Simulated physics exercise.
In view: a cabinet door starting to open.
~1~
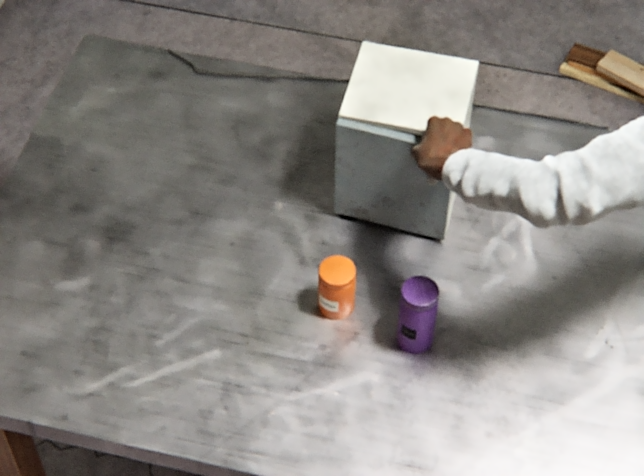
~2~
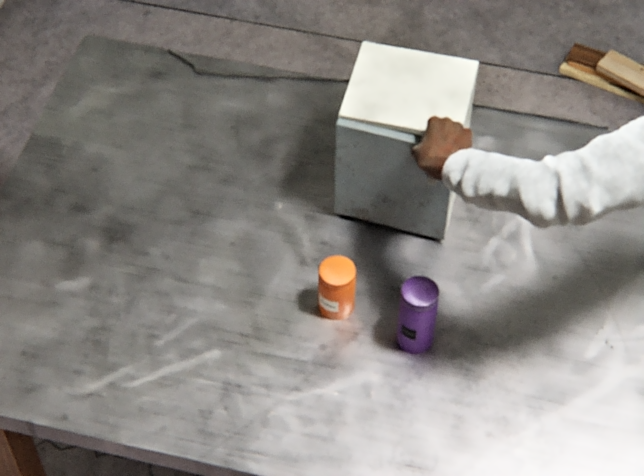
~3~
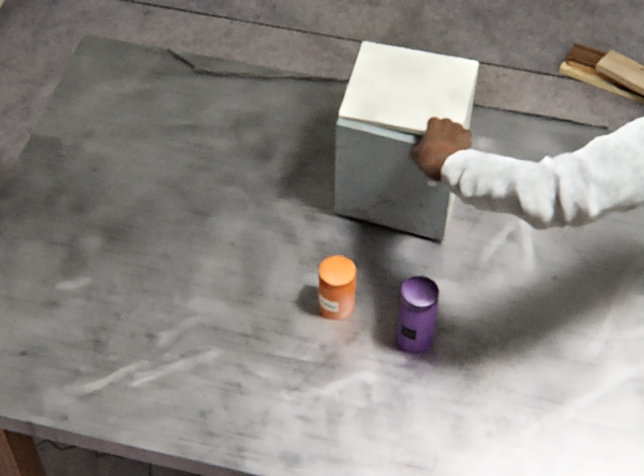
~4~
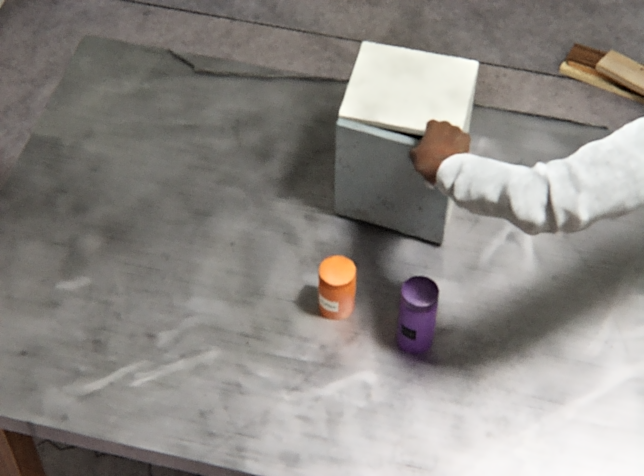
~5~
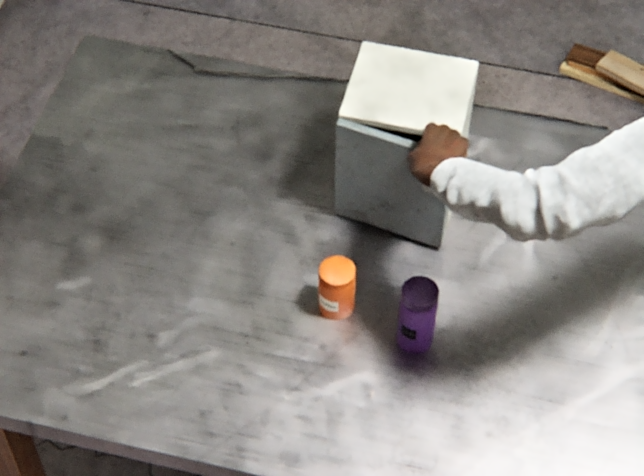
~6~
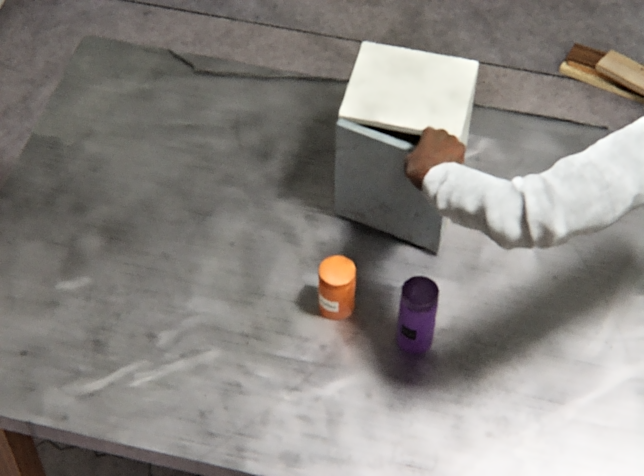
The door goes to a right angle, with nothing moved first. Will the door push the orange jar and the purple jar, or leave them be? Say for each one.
I'd say the orange jar gets pushed, the purple jar is left be.
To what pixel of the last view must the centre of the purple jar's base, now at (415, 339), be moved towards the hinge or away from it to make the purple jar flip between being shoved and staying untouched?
Threshold: About (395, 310).
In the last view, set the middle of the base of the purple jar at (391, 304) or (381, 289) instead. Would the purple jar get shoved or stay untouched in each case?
Gets hit; gets hit.
Then, 1.74 s on from there, door 70° open; orange jar displaced a little near (328, 289); purple jar at rest near (418, 316).
In the end, the orange jar gets shoved, near (287, 287); the purple jar stays untouched, near (418, 316).
